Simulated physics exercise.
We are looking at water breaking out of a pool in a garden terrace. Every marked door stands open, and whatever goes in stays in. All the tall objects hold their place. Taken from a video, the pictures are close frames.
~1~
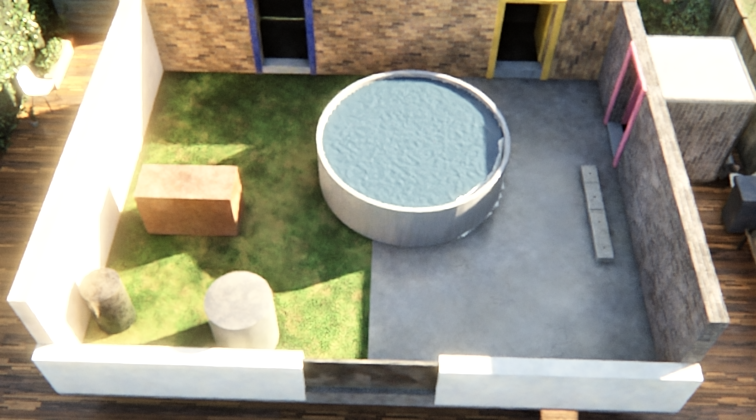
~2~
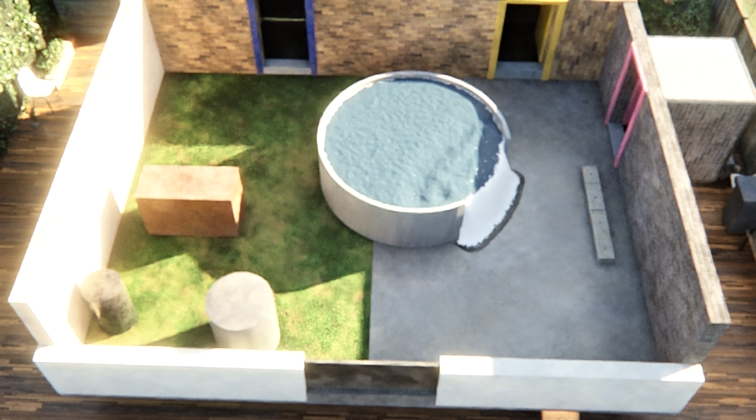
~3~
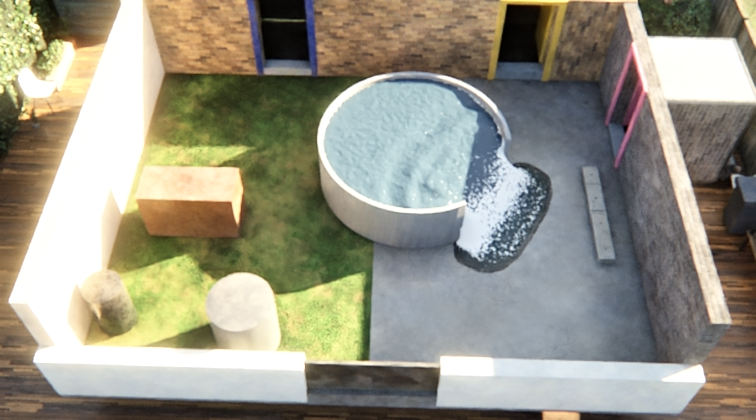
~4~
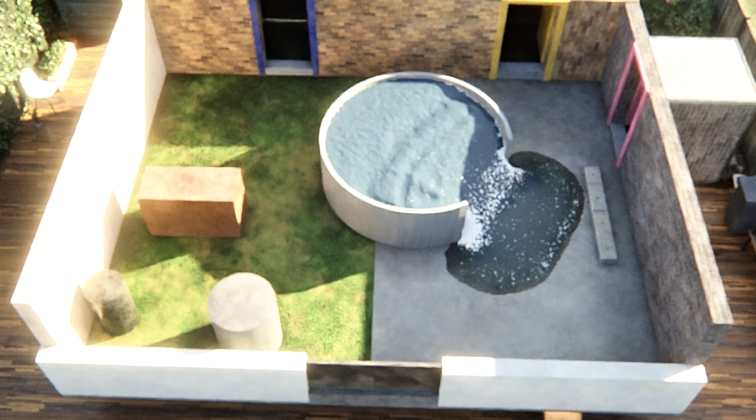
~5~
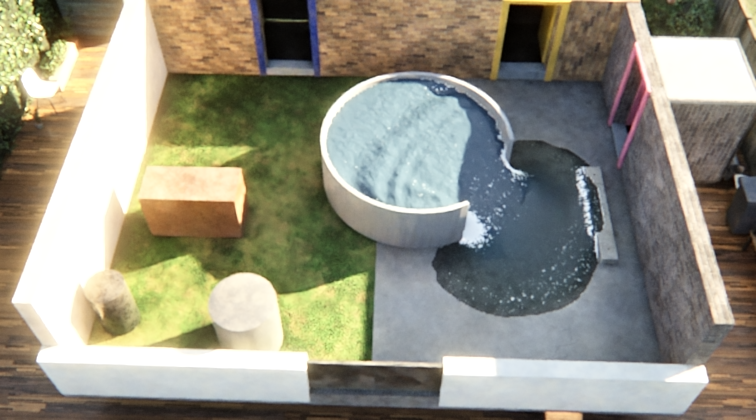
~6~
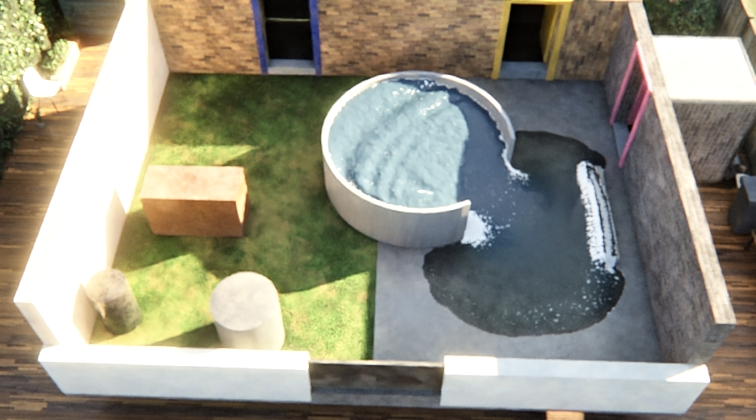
A walled garden terrace, half grass and half grey paving, is seen from high above by a nearly still camera. A round pale pool stands near the centre, with an orange-brown block and two cylinders on the left, a low grey slab on the right, and blue, yellow and pink door surrounds. Water bursts from the pool's lower right side, spreads foaming across the paving and washes over the slab.
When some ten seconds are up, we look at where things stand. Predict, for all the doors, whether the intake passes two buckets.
At the end, the yellow door counts as not over, the blue door counts as not over, the pink door counts as over.
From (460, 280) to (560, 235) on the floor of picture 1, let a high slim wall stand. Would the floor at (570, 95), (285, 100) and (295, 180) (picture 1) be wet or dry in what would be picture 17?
The first is inundated, the second still bare and the third still bare.
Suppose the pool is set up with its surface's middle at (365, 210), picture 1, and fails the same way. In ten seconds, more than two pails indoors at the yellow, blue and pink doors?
Taking the doors in turn, yellow surpasses that, blue remains short, and pink surpasses that.
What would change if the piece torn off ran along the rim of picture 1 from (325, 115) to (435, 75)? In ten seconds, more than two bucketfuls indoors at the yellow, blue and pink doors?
The yellow door ends up below, the blue door ends up above, and the pink door ends up above.
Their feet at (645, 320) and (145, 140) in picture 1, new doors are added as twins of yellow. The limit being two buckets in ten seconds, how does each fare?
Going through them as given, the first one tops the limit and the second one remains within the limit.
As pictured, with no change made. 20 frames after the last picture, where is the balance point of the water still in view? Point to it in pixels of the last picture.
At about (486, 226).
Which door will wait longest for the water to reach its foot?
That would be the blue door.
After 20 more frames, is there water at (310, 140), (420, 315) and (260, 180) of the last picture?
Same order as asked: Dry as before; drenched; dry as before.
A moment on, water covers 25 % of the floor; the yellow door not reached, the blue door not reached, the pink door wet at the sill, nothing in.
Next, water covers 30 % of the floor; the yellow door not reached, the blue door not reached, the pink door under two buckets in.
Then, water covers 50 % of the floor; the yellow door wet at the sill, nothing in, the blue door not reached, the pink door over two buckets in.
Later, water covers 85 % of the floor; the yellow door wet at the sill, nothing in, the blue door wet at the sill, nothing in, the pink door over two buckets in.
In the end, water covers 95 % of the floor; the yellow door wet at the sill, nothing in, the blue door wet at the sill, nothing in, the pink door over two buckets in.
